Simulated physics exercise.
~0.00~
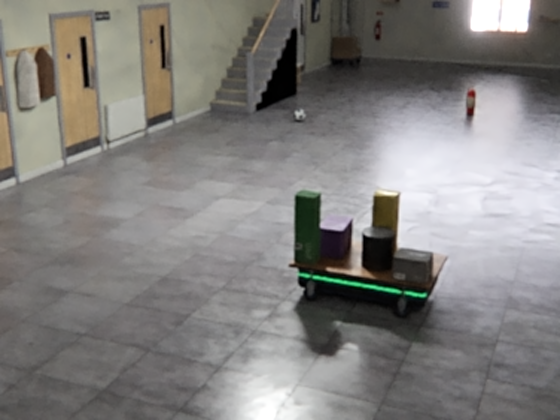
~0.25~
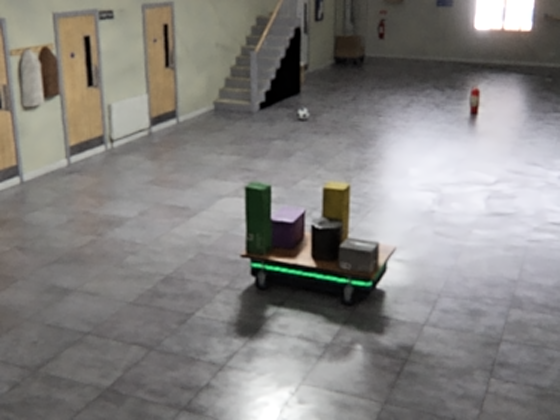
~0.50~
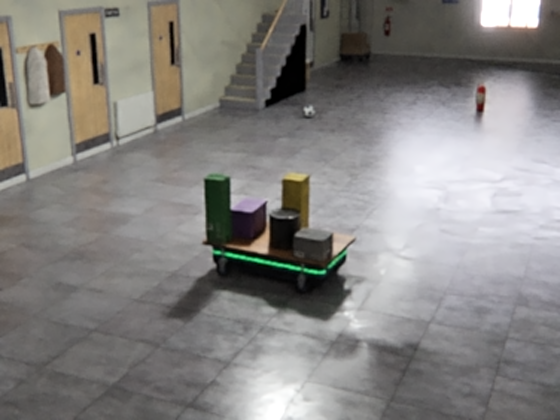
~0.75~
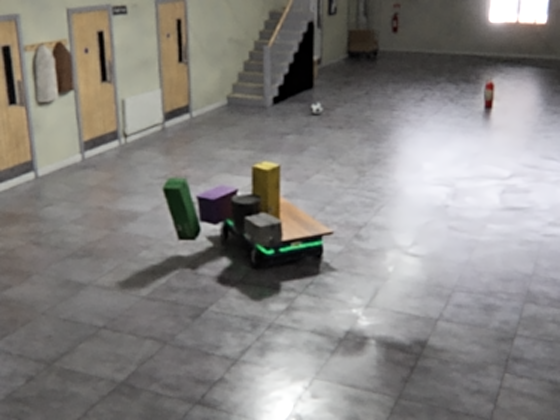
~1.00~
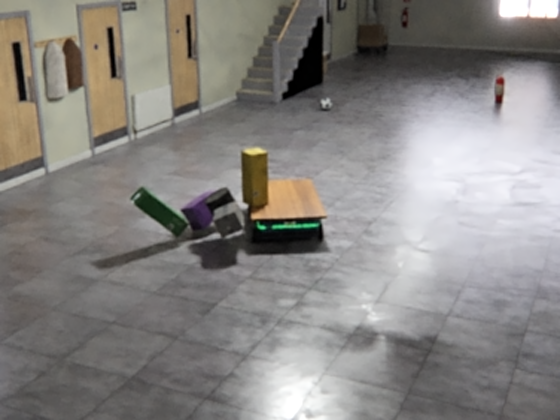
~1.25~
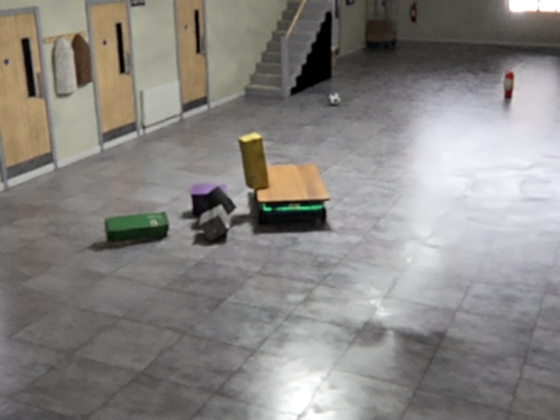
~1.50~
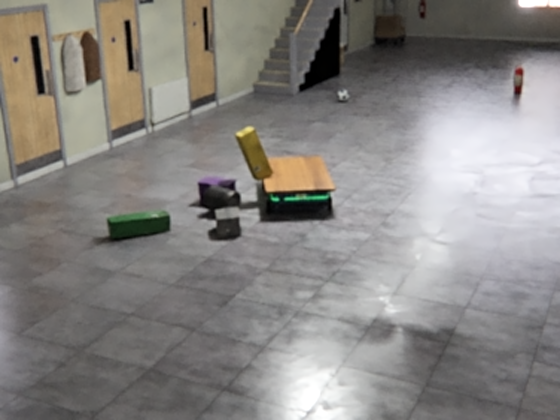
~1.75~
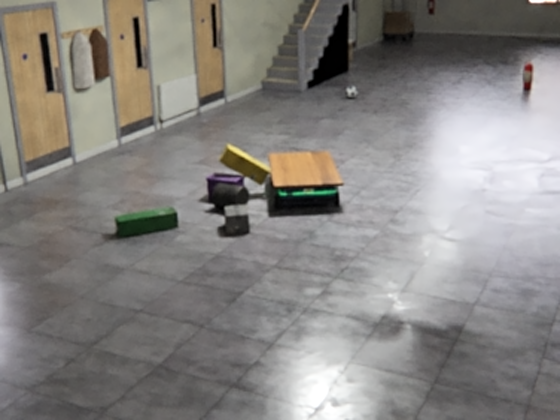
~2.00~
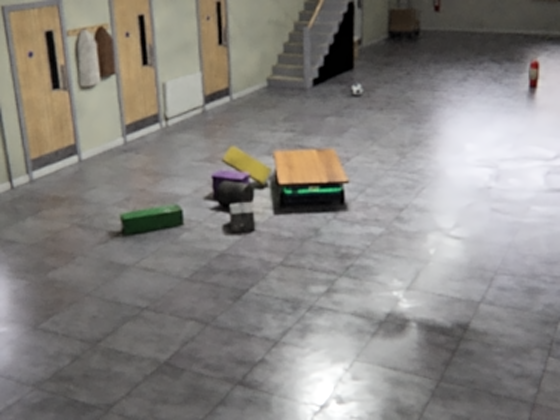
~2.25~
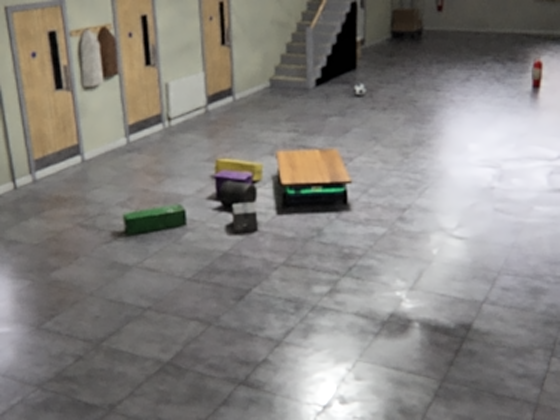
At first, a low cart with a wooden deck and a glowing green strip rolls left across a grey tiled floor, carrying green, yellow and grey boxes, a purple tote and a black pail. As the cart turns, its load slides toward the left edge, and the green box tips off first. The purple tote, black pail and grey box tumble after it, while the yellow box stays upright at the edge. The green box lands on its side, and the yellow one slowly leans over and drops. Finally, the cart stands empty beside the five scattered items.
